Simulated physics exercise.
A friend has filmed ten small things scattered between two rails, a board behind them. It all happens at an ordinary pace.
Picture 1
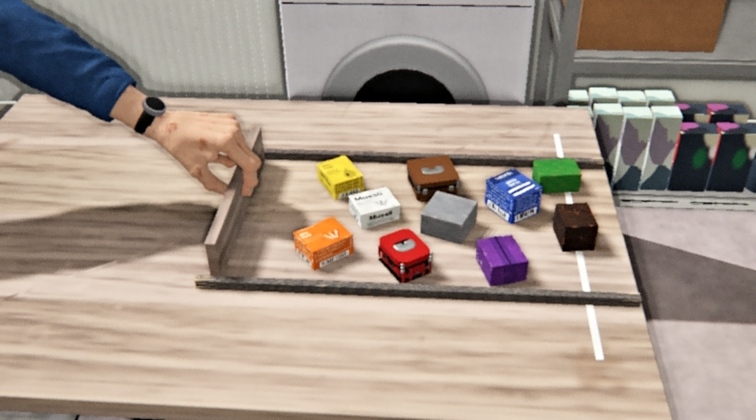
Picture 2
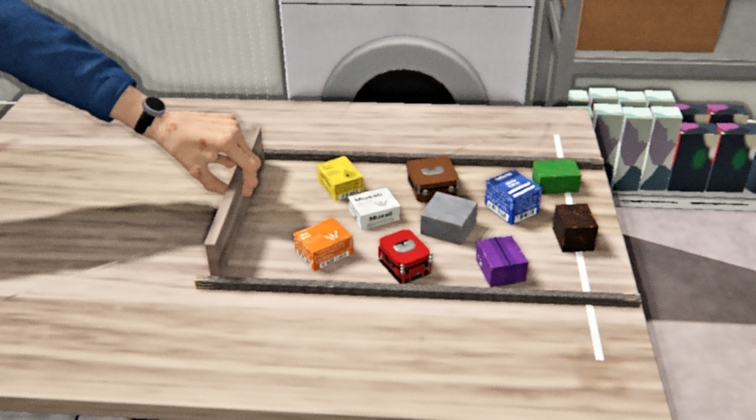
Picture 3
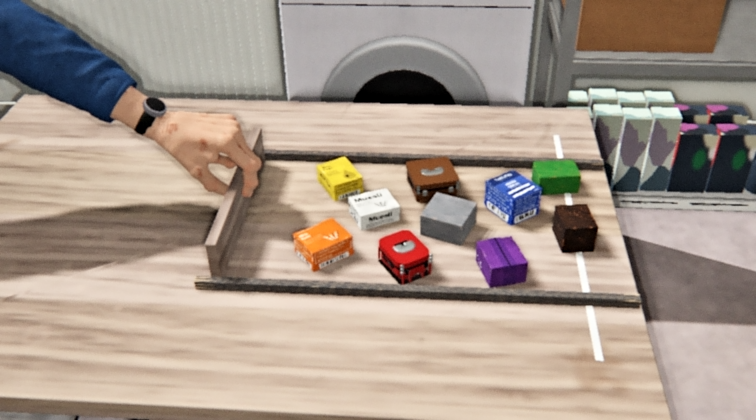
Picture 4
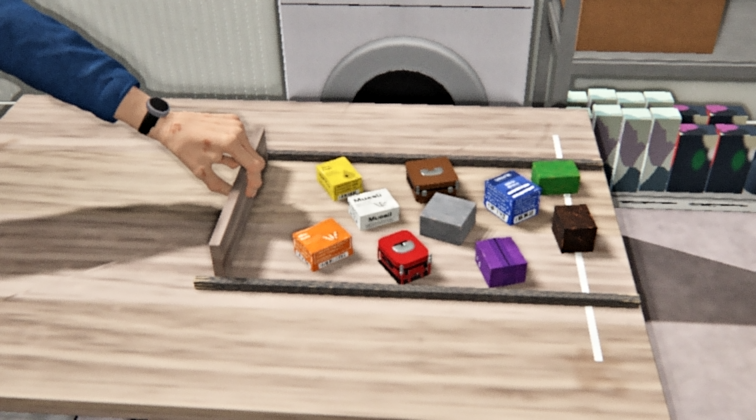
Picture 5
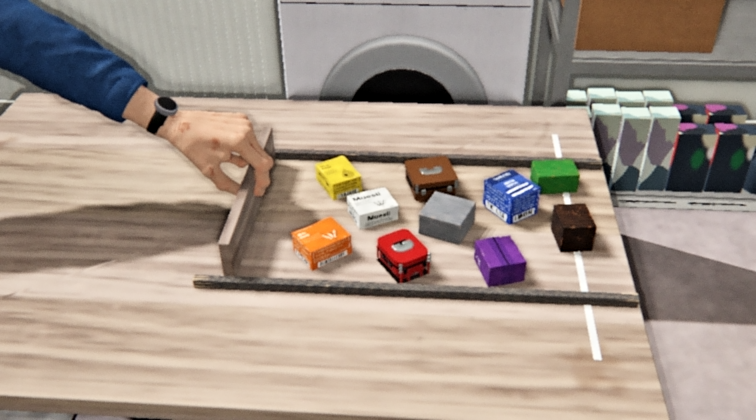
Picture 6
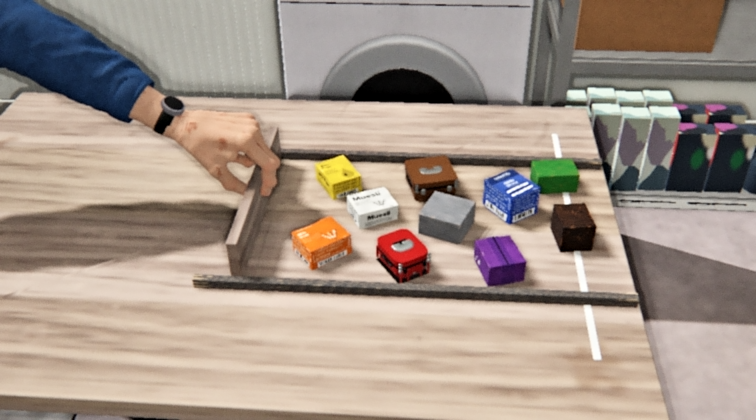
A hand wearing a dark watch held a board upright between two rails, then slid it a little to the right toward ten small colourful boxes and blocks, which stayed still on the wooden table.
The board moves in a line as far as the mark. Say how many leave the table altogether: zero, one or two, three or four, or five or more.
As it turns out, the number that fall off is five or more.
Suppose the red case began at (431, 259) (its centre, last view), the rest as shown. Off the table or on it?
It stays on.
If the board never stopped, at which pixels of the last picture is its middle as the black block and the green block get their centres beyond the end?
Near (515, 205) and (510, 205).
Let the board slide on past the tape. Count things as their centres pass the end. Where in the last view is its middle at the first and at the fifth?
First at (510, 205), next at (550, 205).
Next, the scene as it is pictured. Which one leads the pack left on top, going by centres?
It is the red case.
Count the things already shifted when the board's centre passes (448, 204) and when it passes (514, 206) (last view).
First 8, then 10.
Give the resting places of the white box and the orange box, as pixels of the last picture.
About (593, 215), and the other about (609, 244).
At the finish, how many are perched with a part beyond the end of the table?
The number is 2.
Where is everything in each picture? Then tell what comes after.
Black block (575, 227); green block (556, 176); blue box (513, 196); board (238, 197); tape (574, 226), in the first frame.
Green block (556, 177); red case (404, 257), in the second frame.
Blue box (512, 197); grey block (449, 219), in the third frame.
Black block (574, 228); white box (373, 209), in the fourth frame.
Green block (555, 177); brown case (431, 180), in the fifth frame.
Black block (573, 227); green block (554, 176); blue box (511, 196); board (257, 197); tape (572, 227), in the sixth frame.
Early on, none off yet; black block at rest near (573, 227); green block at rest near (554, 176); blue box at rest near (511, 196).
A while later, none off yet; black block moving near (583, 227); green block travelled a little near (570, 176); blue box travelled about its own width near (575, 198).
Finally, the number that fall off is five or more; lost, brown case, grey block, purple box, blue box, green block and black block.
